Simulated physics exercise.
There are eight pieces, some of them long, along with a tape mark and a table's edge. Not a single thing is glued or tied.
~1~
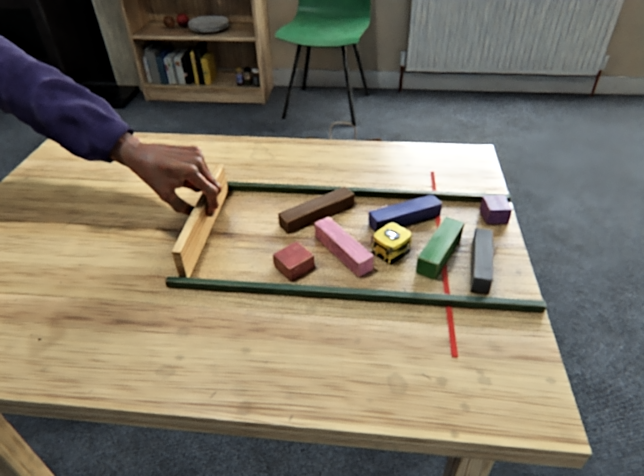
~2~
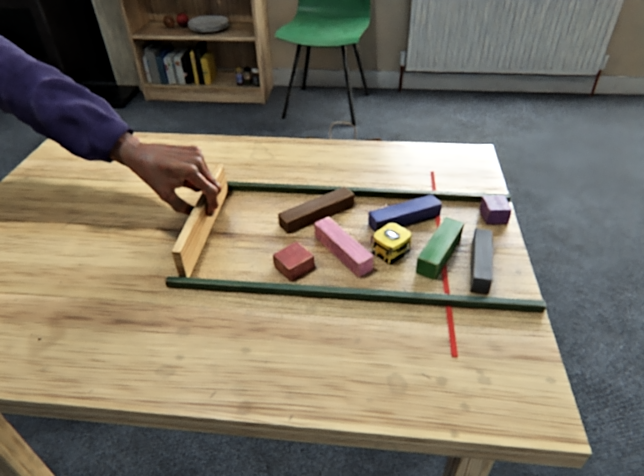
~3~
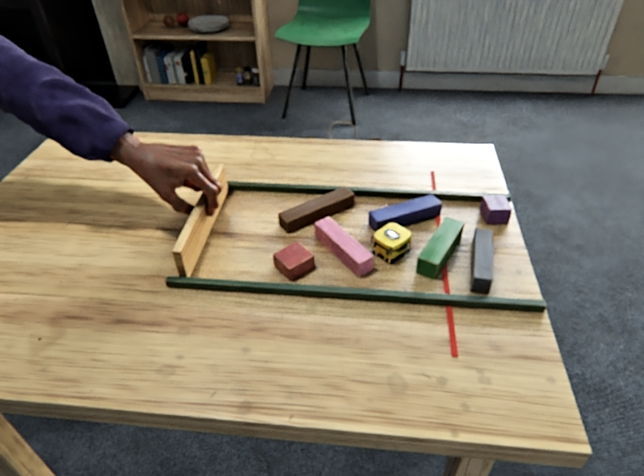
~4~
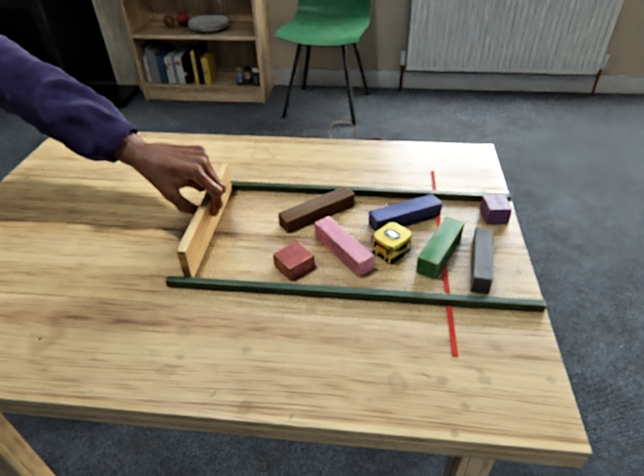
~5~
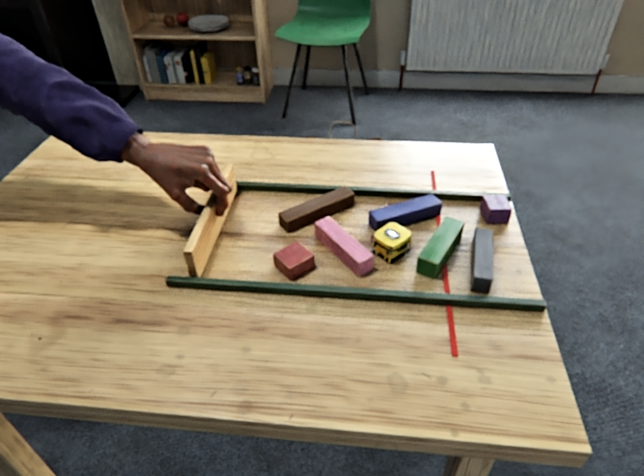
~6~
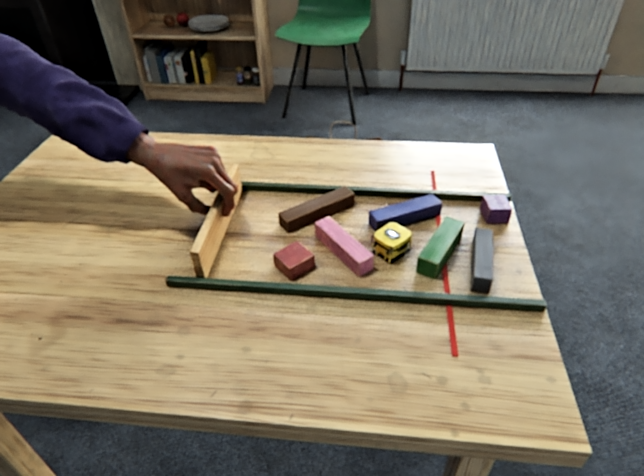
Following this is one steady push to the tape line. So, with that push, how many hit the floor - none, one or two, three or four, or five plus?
Most likely, a single one or a pair will tumble down.
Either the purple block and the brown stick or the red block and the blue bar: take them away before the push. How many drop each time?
The count is 0 in the first case and 0 in the second.
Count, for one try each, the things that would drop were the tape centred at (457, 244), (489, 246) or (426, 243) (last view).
Per try in turn: 3, 5, 0.
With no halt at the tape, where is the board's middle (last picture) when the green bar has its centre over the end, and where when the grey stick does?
Near (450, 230) in the first case, near (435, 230) in the other.
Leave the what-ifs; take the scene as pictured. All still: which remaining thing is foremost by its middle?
It would be the green bar.
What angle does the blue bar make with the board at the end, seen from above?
About 45°.
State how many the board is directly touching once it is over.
3 end up touching it.
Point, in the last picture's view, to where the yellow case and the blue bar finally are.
Look around (493, 246) for the first and around (489, 226) for the second.
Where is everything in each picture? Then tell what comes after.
Purple block (496, 209); grey stick (482, 260); green bar (441, 247); board (204, 217); tape (441, 244), in the first picture.
Grey stick (482, 260); red block (294, 261), in the second picture.
Green bar (441, 247); yellow case (392, 243), in the third picture.
Purple block (496, 209); brown stick (317, 209), in the fourth picture.
Grey stick (482, 259); blue bar (405, 213), in the fifth picture.
Purple block (496, 209); grey stick (482, 259); green bar (441, 246); board (219, 217); tape (442, 243), in the sixth picture.
Soon after, none off yet; purple block at rest near (496, 209); grey stick at rest near (482, 259); green bar at rest near (441, 246).
After that, none off yet; purple block moving near (500, 209); grey stick displaced a little near (507, 262); green bar displaced about its own width near (489, 249).
In the end, the number that fall off is one or two; gone, grey stick and purple block.
